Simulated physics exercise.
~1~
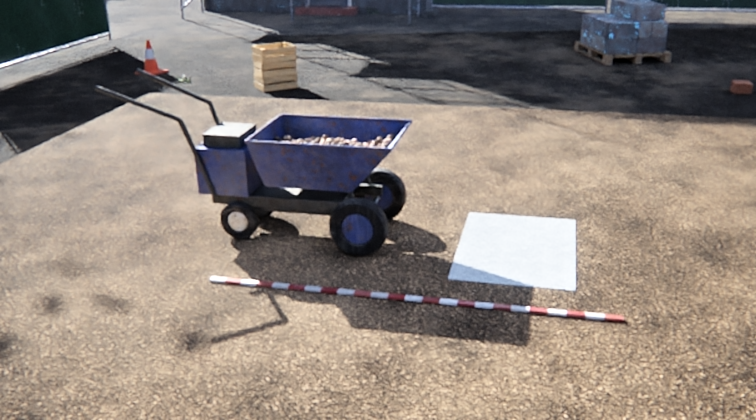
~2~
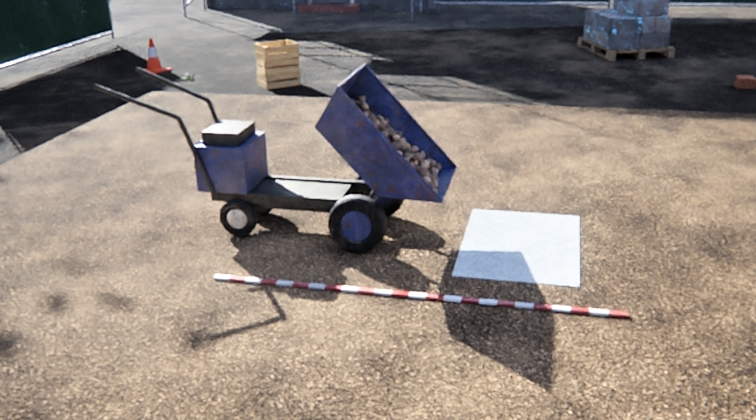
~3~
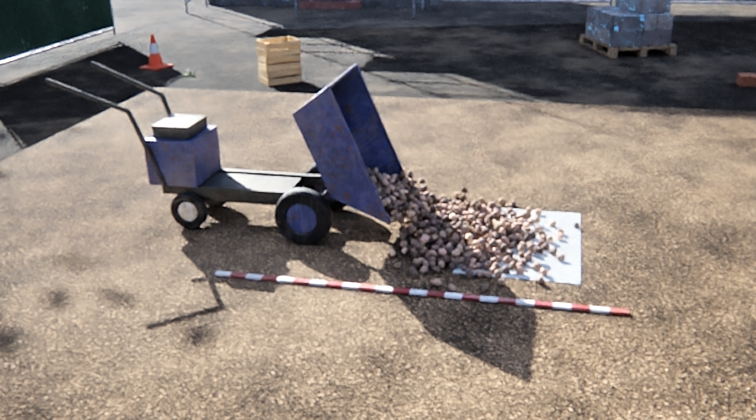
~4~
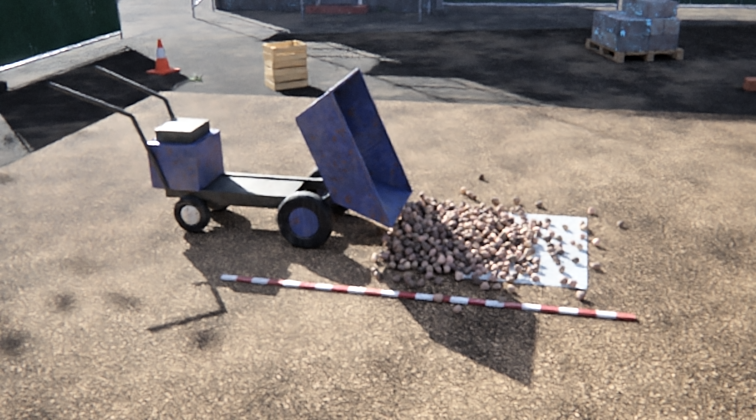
A sunlit yard of rough brown ground, with dark tarmac, an orange cone and a wooden crate behind, is seen from slightly above through a gently swaying view. A blue motor barrow with black handles stands left of centre, its skip full of smooth stones, with a pale sheet to its right and a red-and-white striped staff in front. The skip tips up steeply towards the sheet, still holding its load. The barrow then shifts left as the stones pour out and scatter. The skip stays raised, nearly empty, with most stones heaped short of the sheet and others lying across it.
